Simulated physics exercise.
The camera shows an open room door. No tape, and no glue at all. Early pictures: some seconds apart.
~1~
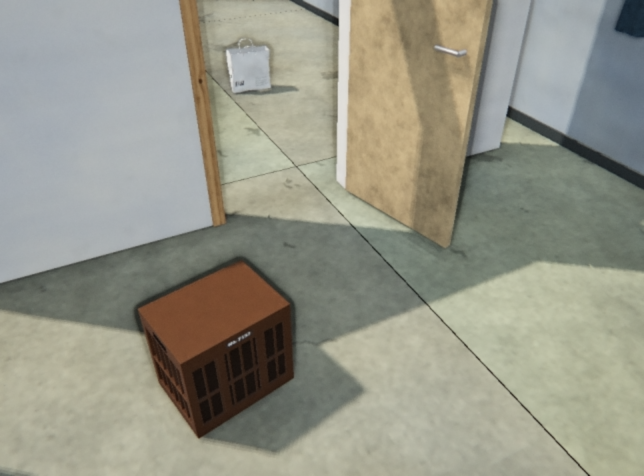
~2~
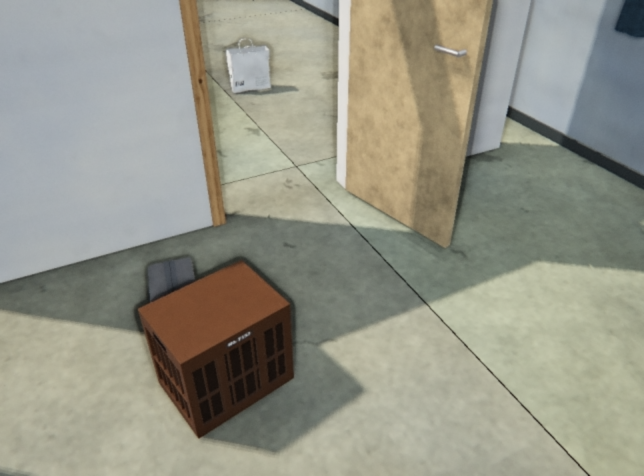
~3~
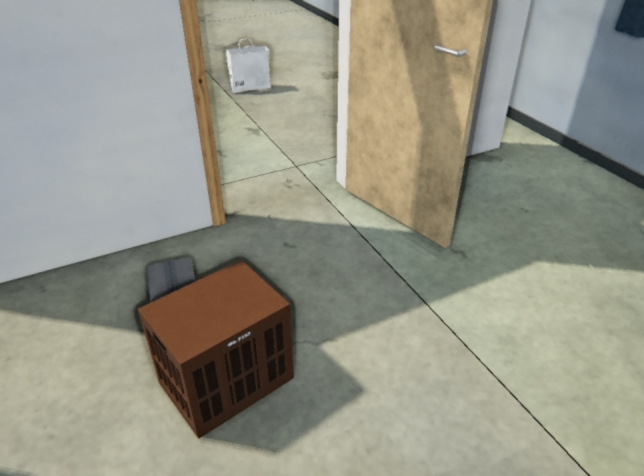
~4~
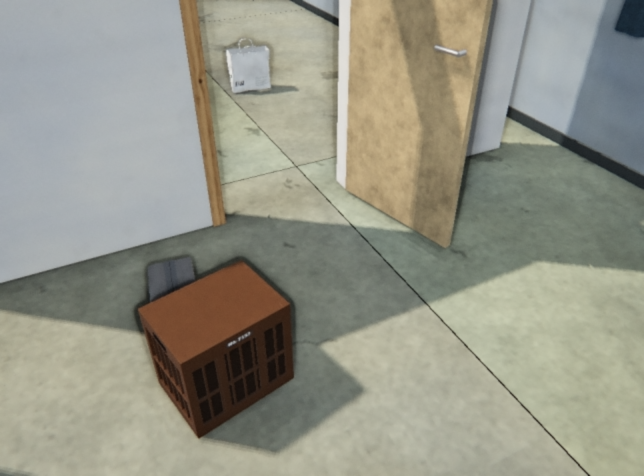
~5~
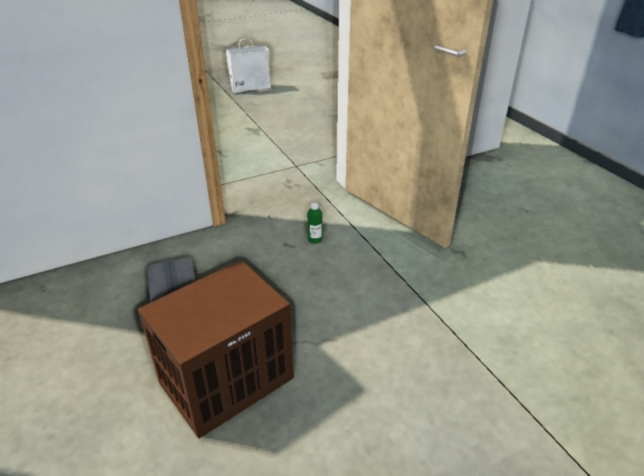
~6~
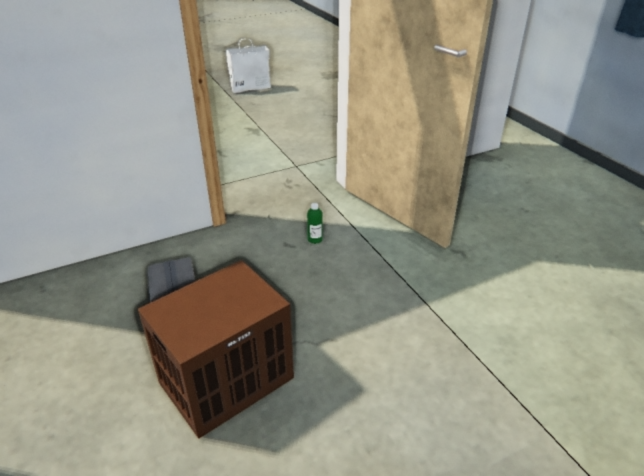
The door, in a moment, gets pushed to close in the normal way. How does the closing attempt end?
It ends with the door fully closed.
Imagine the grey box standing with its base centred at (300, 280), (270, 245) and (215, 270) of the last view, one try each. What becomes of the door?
The first time it closes all the way, the second time it gets stopped, the third time it closes all the way.
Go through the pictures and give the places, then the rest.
The first frame shows door wide open and still; brown chest (221, 346).
The second frame shows door wide open and still; brown chest (221, 346); grey box (175, 293).
The third frame shows door wide open and still; brown chest (221, 346); grey box (175, 293).
The fourth frame shows door wide open and still; brown chest (221, 346); grey box (175, 293).
The fifth frame shows door wide open and still; brown chest (221, 346); grey box (175, 293).
The sixth frame shows door wide open and still; green bottle (315, 223); brown chest (221, 346).
Then, 1.30 s past the last view, door at 73°.
Then, 2.20 s past the last view, door at 38°; green bottle displaced about its own width near (299, 219).
Then, 2.60 s past the last view, door at 23°; green bottle displaced well along near (276, 211).
Then, 3.10 s past the last view, door at 4°; green bottle displaced well along near (256, 198).
Finally, door at 0°; moved from the start, green bottle; the other 2 still in place. Final places as the last picture's camera would see them, green bottle near (253, 193).
